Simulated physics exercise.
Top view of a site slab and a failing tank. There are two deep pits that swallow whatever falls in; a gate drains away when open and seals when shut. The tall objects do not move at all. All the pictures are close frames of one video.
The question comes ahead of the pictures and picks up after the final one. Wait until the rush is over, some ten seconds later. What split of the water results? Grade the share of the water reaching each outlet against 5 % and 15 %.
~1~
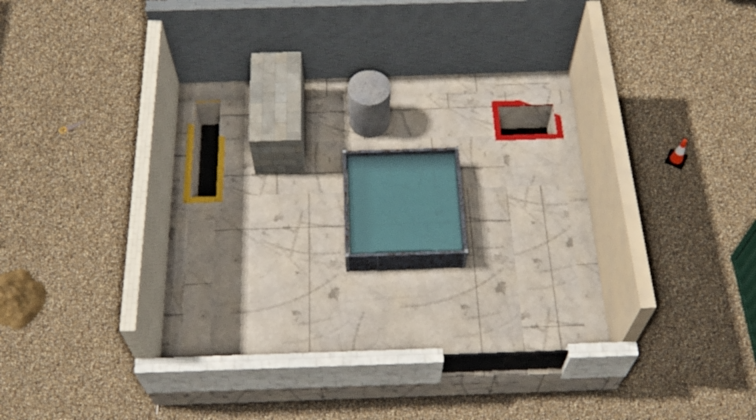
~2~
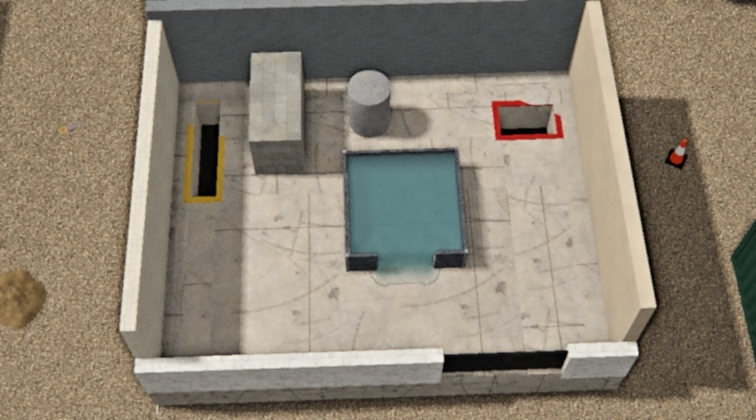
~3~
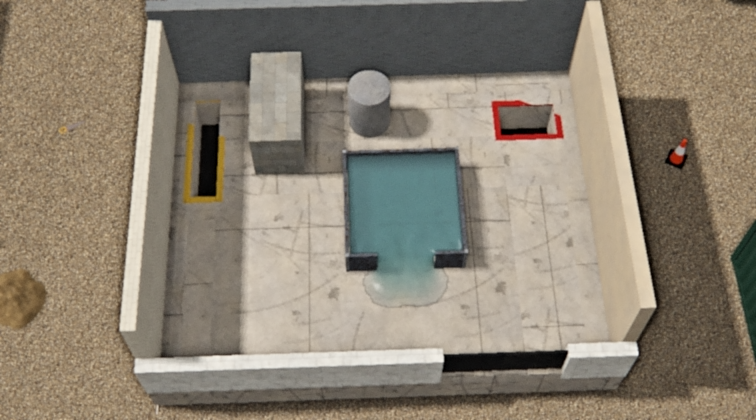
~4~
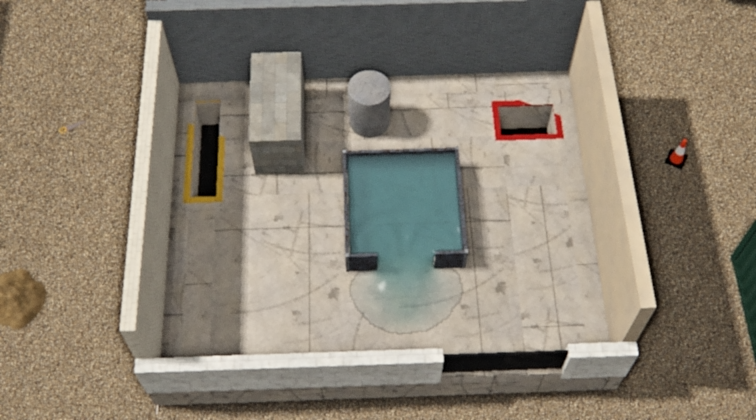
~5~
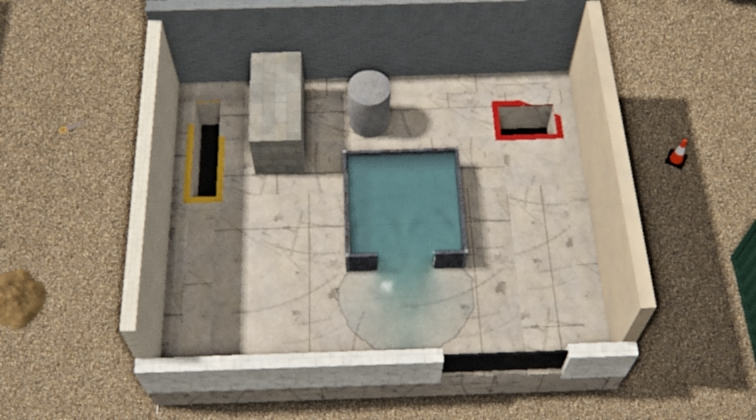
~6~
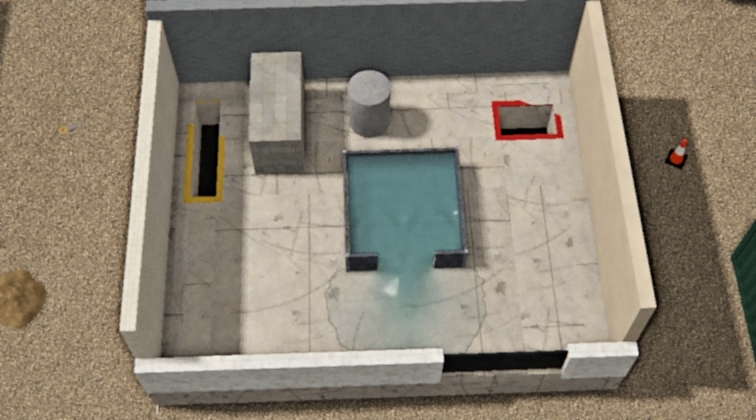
By my reckoning the gate stays under 5 %, the yellow pit lands between 5 and 15 %, the red pit lands between 5 and 15 %.
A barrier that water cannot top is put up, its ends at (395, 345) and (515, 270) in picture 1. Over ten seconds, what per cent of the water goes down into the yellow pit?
The yellow pit takes 15 parts in a hundred.
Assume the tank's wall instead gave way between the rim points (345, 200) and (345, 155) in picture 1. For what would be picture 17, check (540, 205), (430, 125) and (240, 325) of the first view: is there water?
Point 1: Unwetted; point 2: Unwetted; point 3: Unwetted.
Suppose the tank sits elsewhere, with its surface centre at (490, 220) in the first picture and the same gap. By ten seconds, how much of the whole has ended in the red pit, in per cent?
I'd put the red pit near 15 per cent of the whole.
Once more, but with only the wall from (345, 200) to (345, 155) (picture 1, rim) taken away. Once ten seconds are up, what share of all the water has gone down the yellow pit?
Yellow: 25 %.
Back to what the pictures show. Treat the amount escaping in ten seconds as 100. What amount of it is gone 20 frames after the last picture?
Around 0 percent.
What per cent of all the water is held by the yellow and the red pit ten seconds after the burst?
About 10 and 6 per cent.
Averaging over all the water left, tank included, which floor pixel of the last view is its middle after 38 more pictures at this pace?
I'd say near (389, 268).
A moment on, water covers 15 % of the floor; the gate 0 %, the yellow pit 0 %, the red pit 0 %.
Next, water covers 20 % of the floor; the gate 0 %, the yellow pit 0 %, the red pit 0 %.
Then, water covers 35 % of the floor; the gate 0 %, the yellow pit 0 %, the red pit 0 %.
Later, water covers 60 % of the floor; the gate 0 %, the yellow pit 3 %, the red pit 2 %.
In the end, water covers 85 % of the floor; the gate 0 %, the yellow pit 10 %, the red pit 7 %.
